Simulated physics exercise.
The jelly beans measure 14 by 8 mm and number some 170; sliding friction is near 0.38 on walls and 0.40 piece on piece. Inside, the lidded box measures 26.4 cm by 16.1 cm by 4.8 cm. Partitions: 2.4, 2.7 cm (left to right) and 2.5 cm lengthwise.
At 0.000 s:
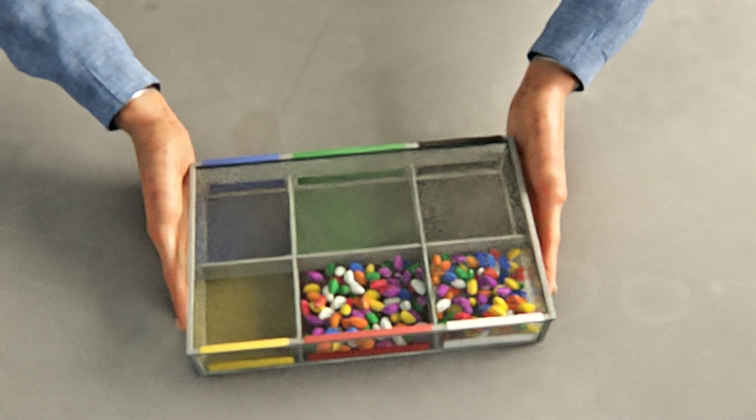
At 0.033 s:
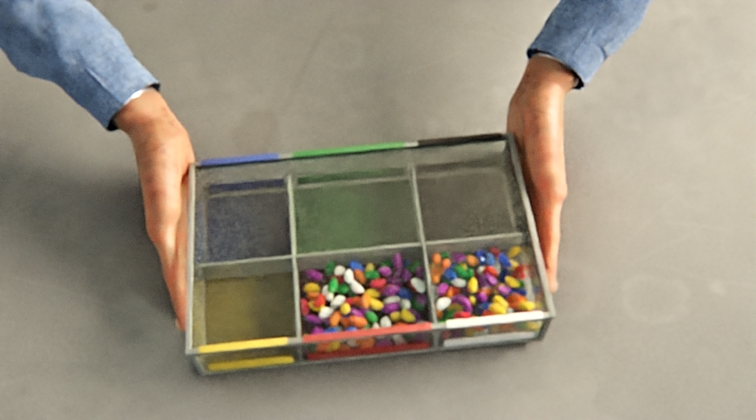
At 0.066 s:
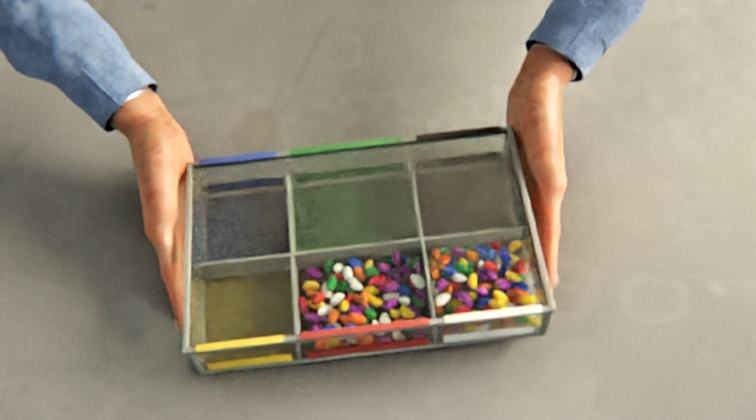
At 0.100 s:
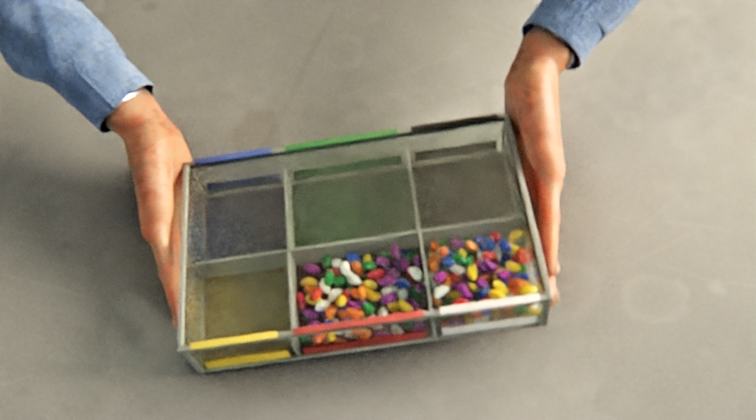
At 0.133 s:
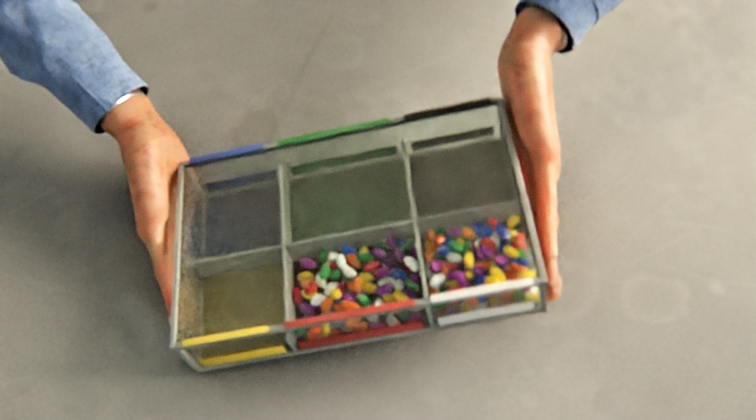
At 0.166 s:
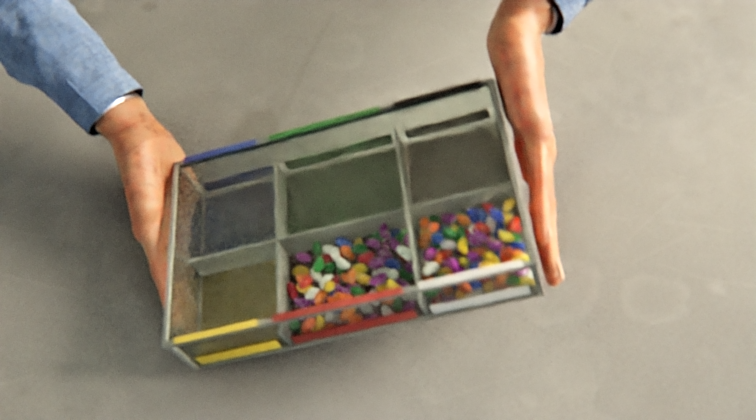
Clear six-compartment box of colourful jelly beans tilting as two hands raise its right side, beans staying in two front sections.
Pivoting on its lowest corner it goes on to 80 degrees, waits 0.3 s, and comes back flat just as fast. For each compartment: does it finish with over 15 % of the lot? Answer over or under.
Red over, blue over, green under, yellow over, white under, black under.
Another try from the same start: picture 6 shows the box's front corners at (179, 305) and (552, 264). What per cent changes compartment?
In that case some 60 per cent.
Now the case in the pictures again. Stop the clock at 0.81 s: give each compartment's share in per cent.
Red 35, blue 20, green 5, yellow 25, white 15, black 0.
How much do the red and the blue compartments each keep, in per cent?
Red 20; blue 40.
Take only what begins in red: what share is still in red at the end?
Some 40 per cent.
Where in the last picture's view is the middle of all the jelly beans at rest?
At about (245, 280).
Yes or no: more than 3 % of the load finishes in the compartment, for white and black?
White yes; black no.
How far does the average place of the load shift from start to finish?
About 13.0 cm.
After 0.81 s, tilt 80 degrees; red 35 %, blue 20 %, green 5 %, yellow 25 %, white 15 %.
After 1.23 s, tilt 46 degrees; red 20 %, blue 40 %, yellow 25 %, white 10 %.
After 1.74 s, tilt 0 degrees; red 20 %, blue 40 %, yellow 30 %, white 10 %.
In the end, at 2.3 s, red 20 %, blue 40 %, green 0 %, yellow 30 %, white 10 %, black 0 %.
